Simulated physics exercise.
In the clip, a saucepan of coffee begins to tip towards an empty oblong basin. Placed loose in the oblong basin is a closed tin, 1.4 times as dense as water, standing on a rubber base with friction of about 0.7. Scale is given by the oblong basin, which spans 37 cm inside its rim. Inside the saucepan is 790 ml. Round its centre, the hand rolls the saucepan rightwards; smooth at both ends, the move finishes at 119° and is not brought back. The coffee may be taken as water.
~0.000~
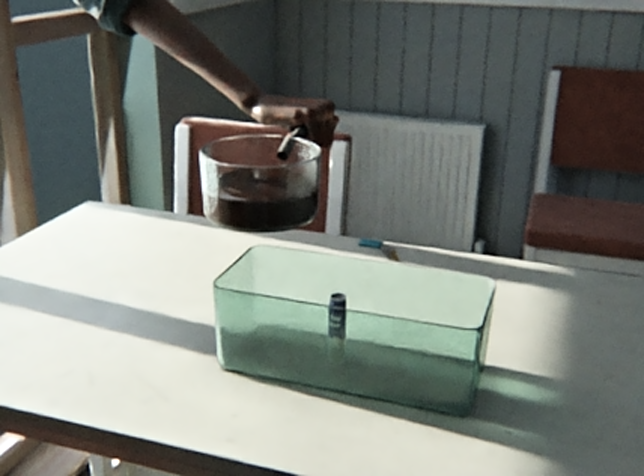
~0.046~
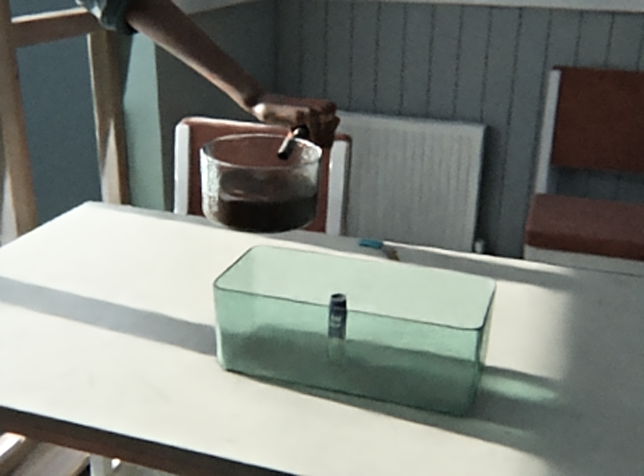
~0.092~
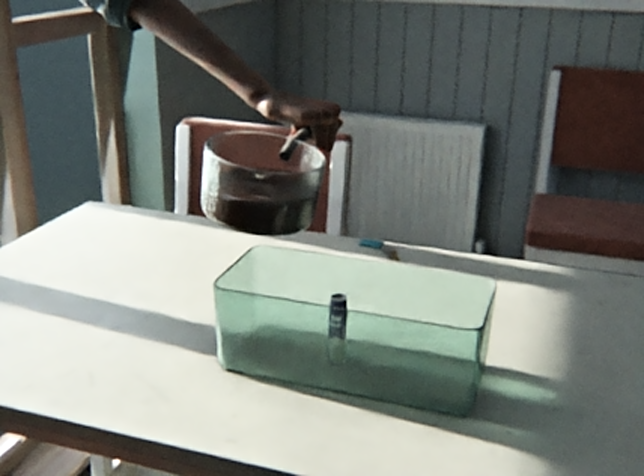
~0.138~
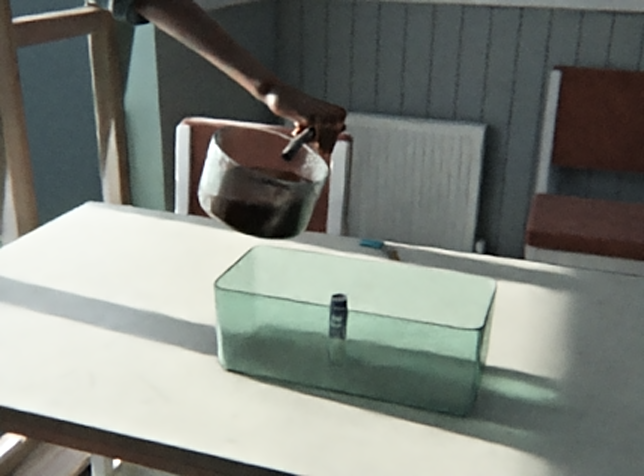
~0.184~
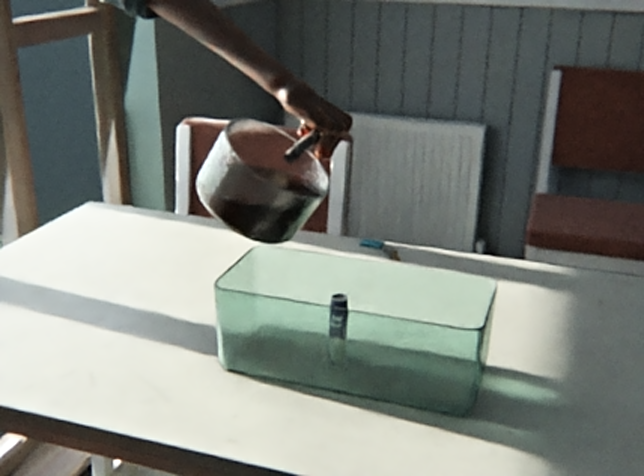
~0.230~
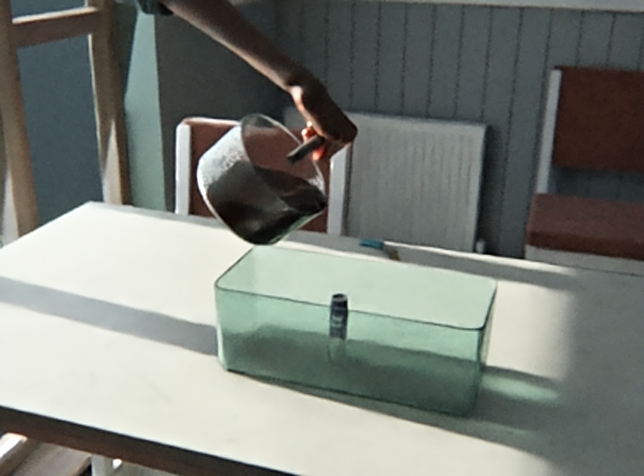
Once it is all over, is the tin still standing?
No.
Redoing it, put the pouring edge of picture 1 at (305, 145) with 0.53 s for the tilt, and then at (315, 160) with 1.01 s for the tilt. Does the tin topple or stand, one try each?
The tin overturns the first time and stays vertical the second time.
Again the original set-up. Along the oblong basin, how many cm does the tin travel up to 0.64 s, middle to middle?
Near 3 cm.
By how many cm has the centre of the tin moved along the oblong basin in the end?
9.0 cm.
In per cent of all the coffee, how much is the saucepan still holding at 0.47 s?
I'd estimate some 18 % remains.
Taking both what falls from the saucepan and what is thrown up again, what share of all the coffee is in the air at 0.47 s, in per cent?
Near 32 in a hundred.
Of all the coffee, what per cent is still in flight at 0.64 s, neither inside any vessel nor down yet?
Some 5 % is up in the air.
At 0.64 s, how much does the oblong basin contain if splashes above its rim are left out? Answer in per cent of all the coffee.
The fraction sits near 94 in a hundred.
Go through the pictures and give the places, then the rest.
In the first frame, it leans 0°; its right rim is at (317, 158); the coffee meets the walls at (212, 177) and (316, 189); the oblong basin's rim runs from (233, 265) to (490, 305); the tin's top is at (338, 300).
In the second frame, it leans 2°; its right rim is at (318, 161); the coffee meets the walls at (213, 177) and (316, 190).
In the third frame, it leans 9°; its right rim is at (321, 168); the coffee meets the walls at (212, 176) and (316, 191).
In the fourth frame, it leans 20°; its right rim is at (324, 180); the coffee meets the walls at (211, 173) and (317, 192).
In the fifth frame, it leans 33°; its right rim is at (325, 195); the coffee meets the walls at (208, 168) and (320, 196).
In the sixth frame, it leans 49°; its right rim is at (320, 212); the coffee meets the walls at (211, 158) and (318, 199); 1 per cent is over the edge.
By 0.47 s the tilt is 116° and 17 per cent is still to pour; the tin stands where it began.
By 0.64 s the tilt is 119° and 2 per cent is still to pour; the tin leans 4°.
By 0.82 s the tilt is 119° and 0 per cent is still to pour; the tin lies on its side.
By 1.02 s the tilt is 119° and 0 per cent is still to pour; the tin lies on its side.
At rest the tin lies on its side.
